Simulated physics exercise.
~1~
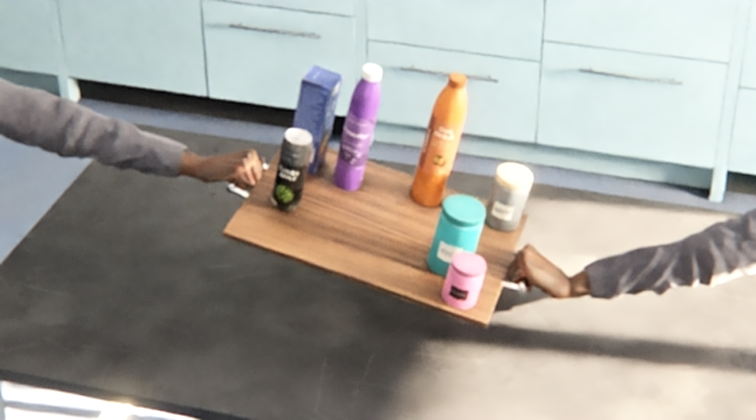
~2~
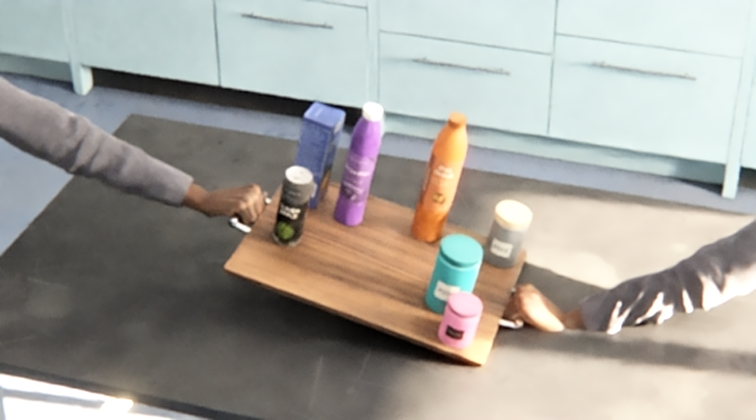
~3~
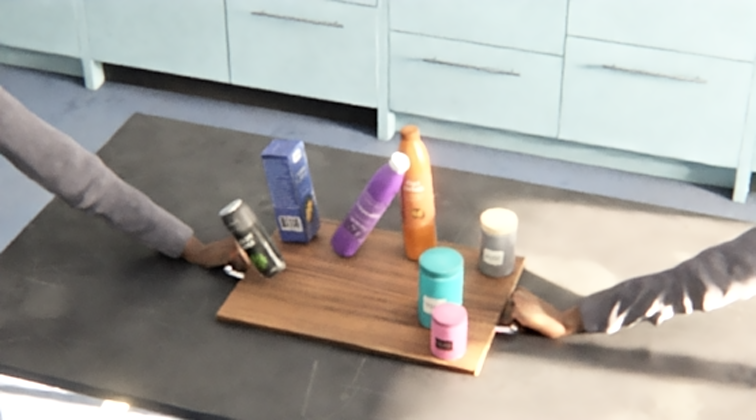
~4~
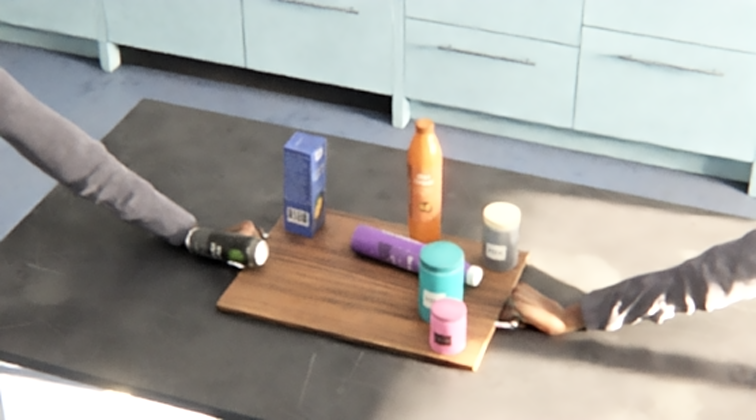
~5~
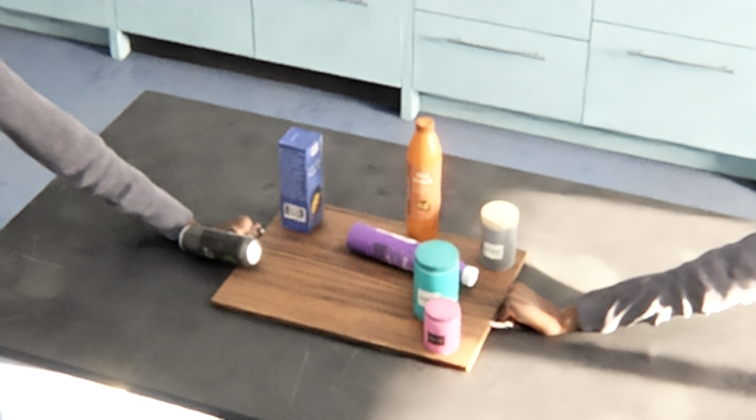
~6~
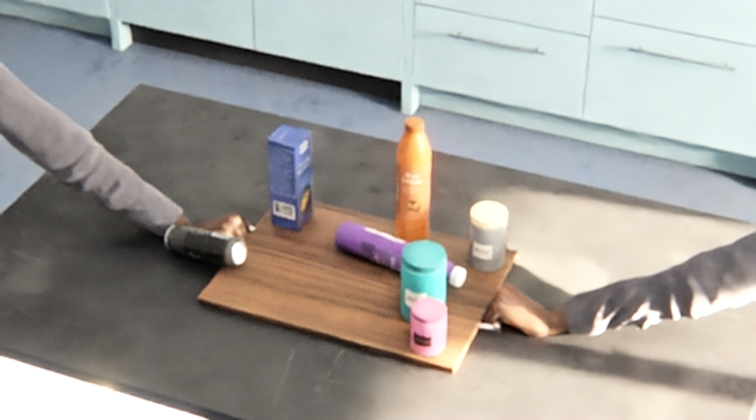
A rimless wooden tray carrying seven containers is lowered by two hands, tilted, onto a dark table, where it drops flat; the black can topples off the left edge and the purple bottle falls across the tray, while the other five finish upright on it.
